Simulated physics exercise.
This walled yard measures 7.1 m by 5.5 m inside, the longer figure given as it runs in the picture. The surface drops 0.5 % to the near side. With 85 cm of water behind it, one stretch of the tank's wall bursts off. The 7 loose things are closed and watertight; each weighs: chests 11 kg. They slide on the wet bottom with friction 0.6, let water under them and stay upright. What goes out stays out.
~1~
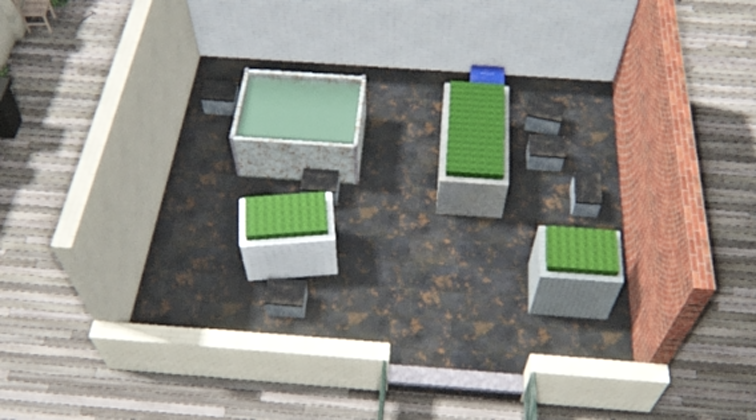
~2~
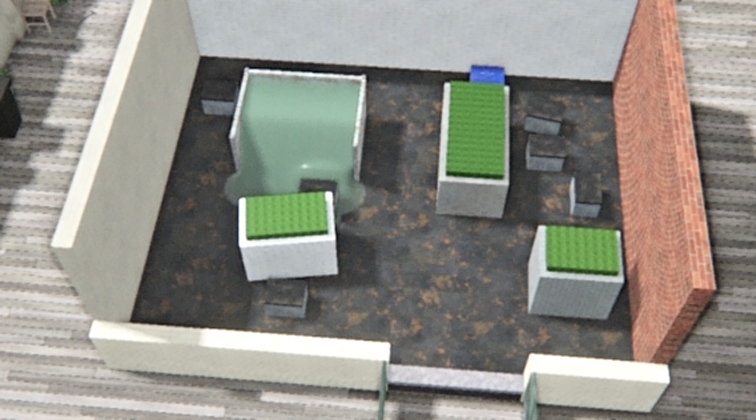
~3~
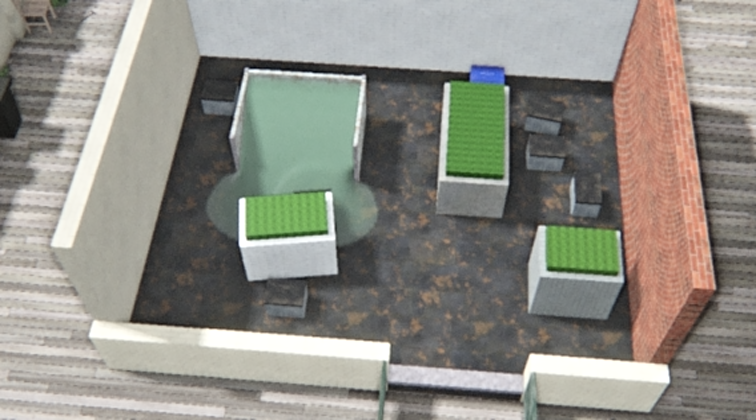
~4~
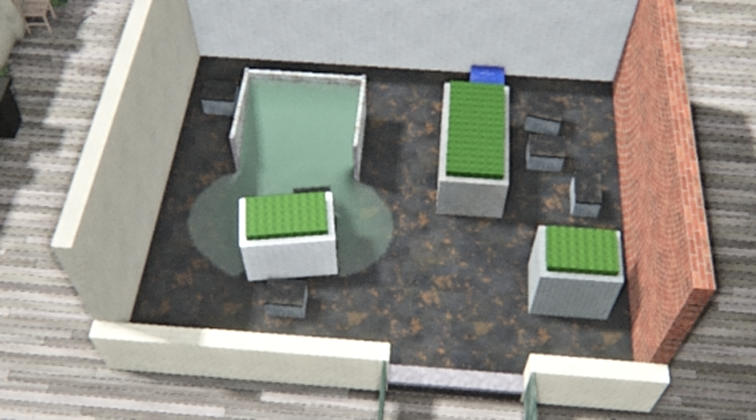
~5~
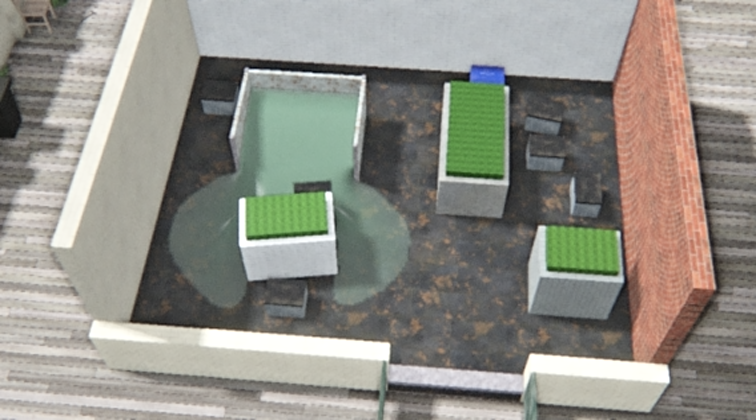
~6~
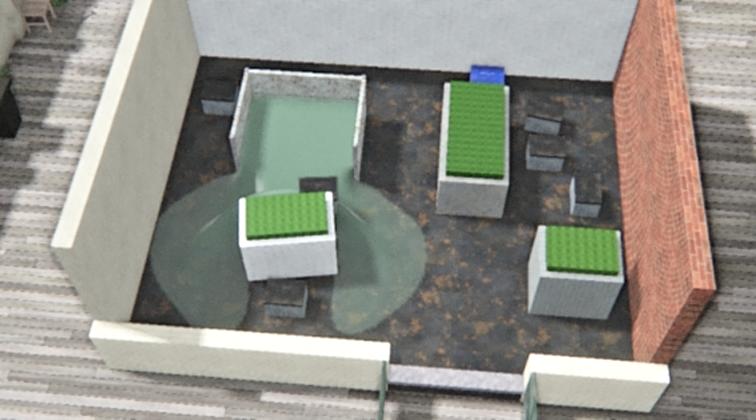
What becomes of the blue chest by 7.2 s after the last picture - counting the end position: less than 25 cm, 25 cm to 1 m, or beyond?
Blue chest stays put.
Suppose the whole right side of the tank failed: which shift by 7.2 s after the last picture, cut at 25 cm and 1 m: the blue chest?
Then the blue chest gets carried off.
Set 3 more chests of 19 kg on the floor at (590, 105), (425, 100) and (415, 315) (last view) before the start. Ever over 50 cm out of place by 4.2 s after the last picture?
In that order: Short of it, under, more.
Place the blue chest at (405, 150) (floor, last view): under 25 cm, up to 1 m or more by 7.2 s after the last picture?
It barely shifts.
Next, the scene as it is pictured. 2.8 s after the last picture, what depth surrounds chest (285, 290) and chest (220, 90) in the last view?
Roughly 7 and 5 cm.
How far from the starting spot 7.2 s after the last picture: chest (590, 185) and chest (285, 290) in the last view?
In that order: 150 cm, 400 cm.
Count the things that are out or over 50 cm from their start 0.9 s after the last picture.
By then 1.
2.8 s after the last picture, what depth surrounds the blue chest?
About 0 cm.
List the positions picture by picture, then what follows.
The first picture shows the blue chest at (488, 75) rests on the ground; 2.4 m2 under water; 0 of 7 have shifted.
The second picture shows the blue chest at (488, 75) rests on the ground; 3.4 m2 under water; 1 of 7 have shifted.
The third picture shows the blue chest at (488, 75), on the bottom; 4.9 m2 under water; 1 of 7 have shifted.
The fourth picture shows the blue chest at (488, 75), on the bottom; 6.1 m2 under water; 1 of 7 have shifted.
The fifth picture shows the blue chest at (488, 75) rests on the ground; water covers 7.6 m2; 1 of 7 have shifted.
The sixth picture shows the blue chest at (488, 75) rests on the ground; water covers 9.3 m2; 1 of 7 have shifted.
Then, 0.9 s after the last picture the blue chest is near (488, 75), 0.0 m from its start, aground; 0 of 7 are out; 0 afloat.
Then, 2.8 s after the last picture the blue chest is near (488, 75), 0.0 m from its start, aground; 0 of 7 are out; 1 afloat.
Then, 4.8 s after the last picture the blue chest is near (488, 75), 0.0 m from its start, aground; 0 of 7 are out; 3 afloat.
Then, 7.2 s after the last picture the blue chest is near (488, 75), 0.0 m from its start, aground; 0 of 7 are out; 1 afloat.
